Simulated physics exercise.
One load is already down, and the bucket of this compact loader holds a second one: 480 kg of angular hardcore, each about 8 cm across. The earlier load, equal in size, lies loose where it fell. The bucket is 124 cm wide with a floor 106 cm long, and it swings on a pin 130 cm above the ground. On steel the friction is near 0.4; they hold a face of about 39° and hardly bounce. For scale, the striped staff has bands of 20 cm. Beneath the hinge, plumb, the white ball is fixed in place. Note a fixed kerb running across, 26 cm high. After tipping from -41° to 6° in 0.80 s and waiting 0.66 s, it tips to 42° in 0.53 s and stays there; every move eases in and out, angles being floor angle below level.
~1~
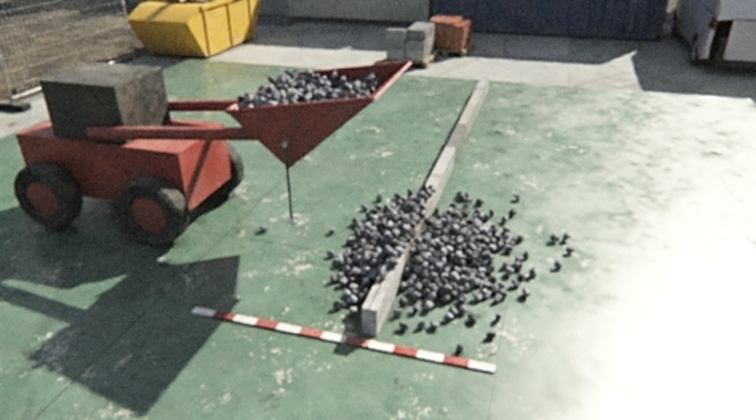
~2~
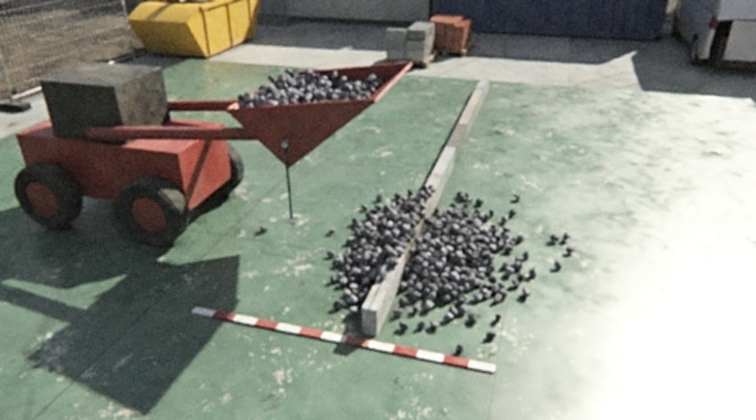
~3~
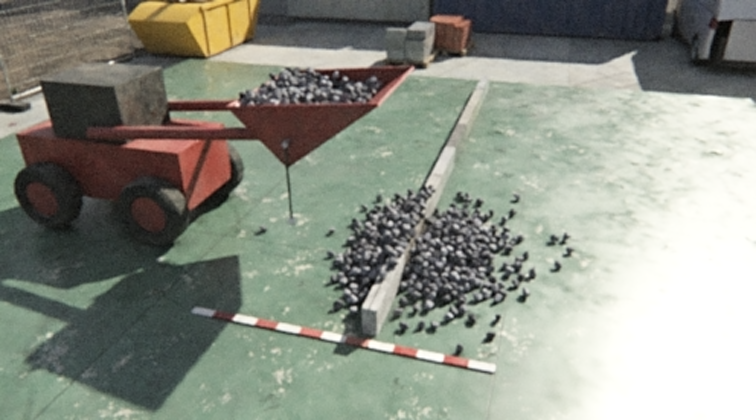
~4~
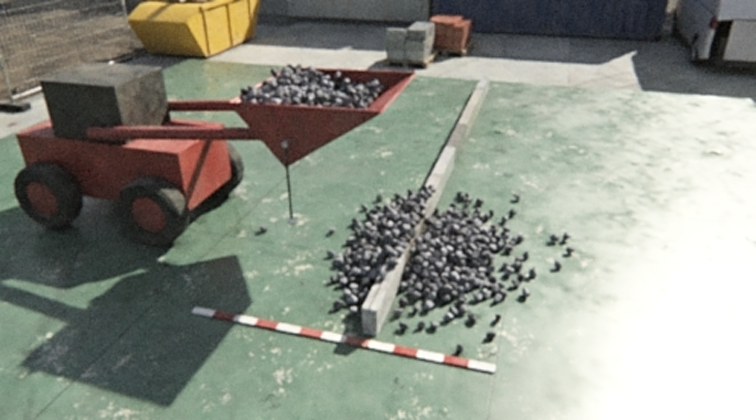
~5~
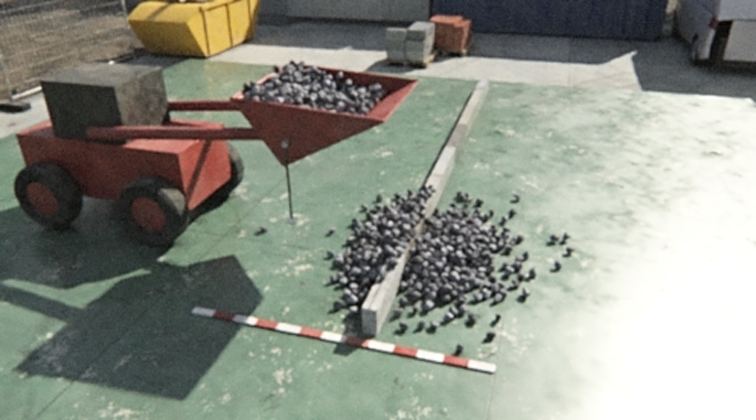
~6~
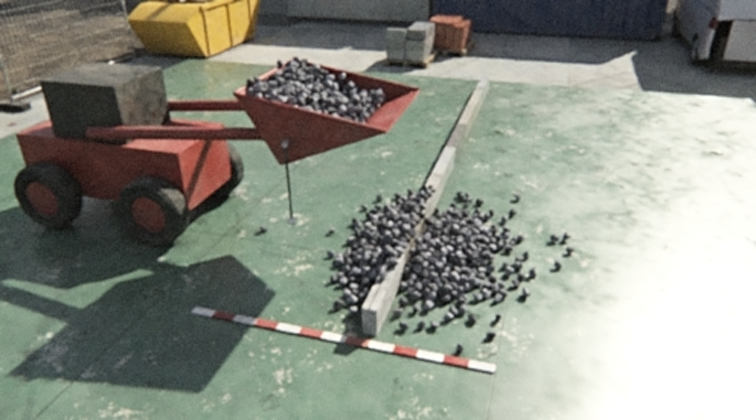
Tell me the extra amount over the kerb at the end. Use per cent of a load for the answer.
33 per cent.
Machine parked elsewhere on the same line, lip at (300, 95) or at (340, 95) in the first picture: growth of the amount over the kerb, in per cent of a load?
Roughly 0 and 5 per cent, in that order.
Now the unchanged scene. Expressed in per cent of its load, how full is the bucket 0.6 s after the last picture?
Some 100 percent, roughly.
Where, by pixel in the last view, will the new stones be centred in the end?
I'd put their centre close to (392, 230).
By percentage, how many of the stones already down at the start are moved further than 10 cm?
Roughly 5 % of them.
Then, 0.3 s after the last picture the floor is at -1°; in per cent of one load, 100 in the bucket, 44 on this side of the kerb, 56 over the kerb; the foremost stones are at (545, 260).
Then, 0.6 s after the last picture the floor is at 6°; in per cent of one load, 100 in the bucket, 44 on this side of the kerb, 56 over the kerb; the foremost stones are at (545, 260).
Then, 2.1 s after the last picture the floor is at 42°; in per cent of one load, 32 in the bucket, 105 on this side of the kerb, 63 over the kerb; the foremost stones are at (545, 260).
Then, 4.9 s after the last picture the floor is at 42°; in per cent of one load, 0 in the bucket, 112 on this side of the kerb, 88 over the kerb; the foremost stones are at (550, 252). Net gain over the kerb, 33.
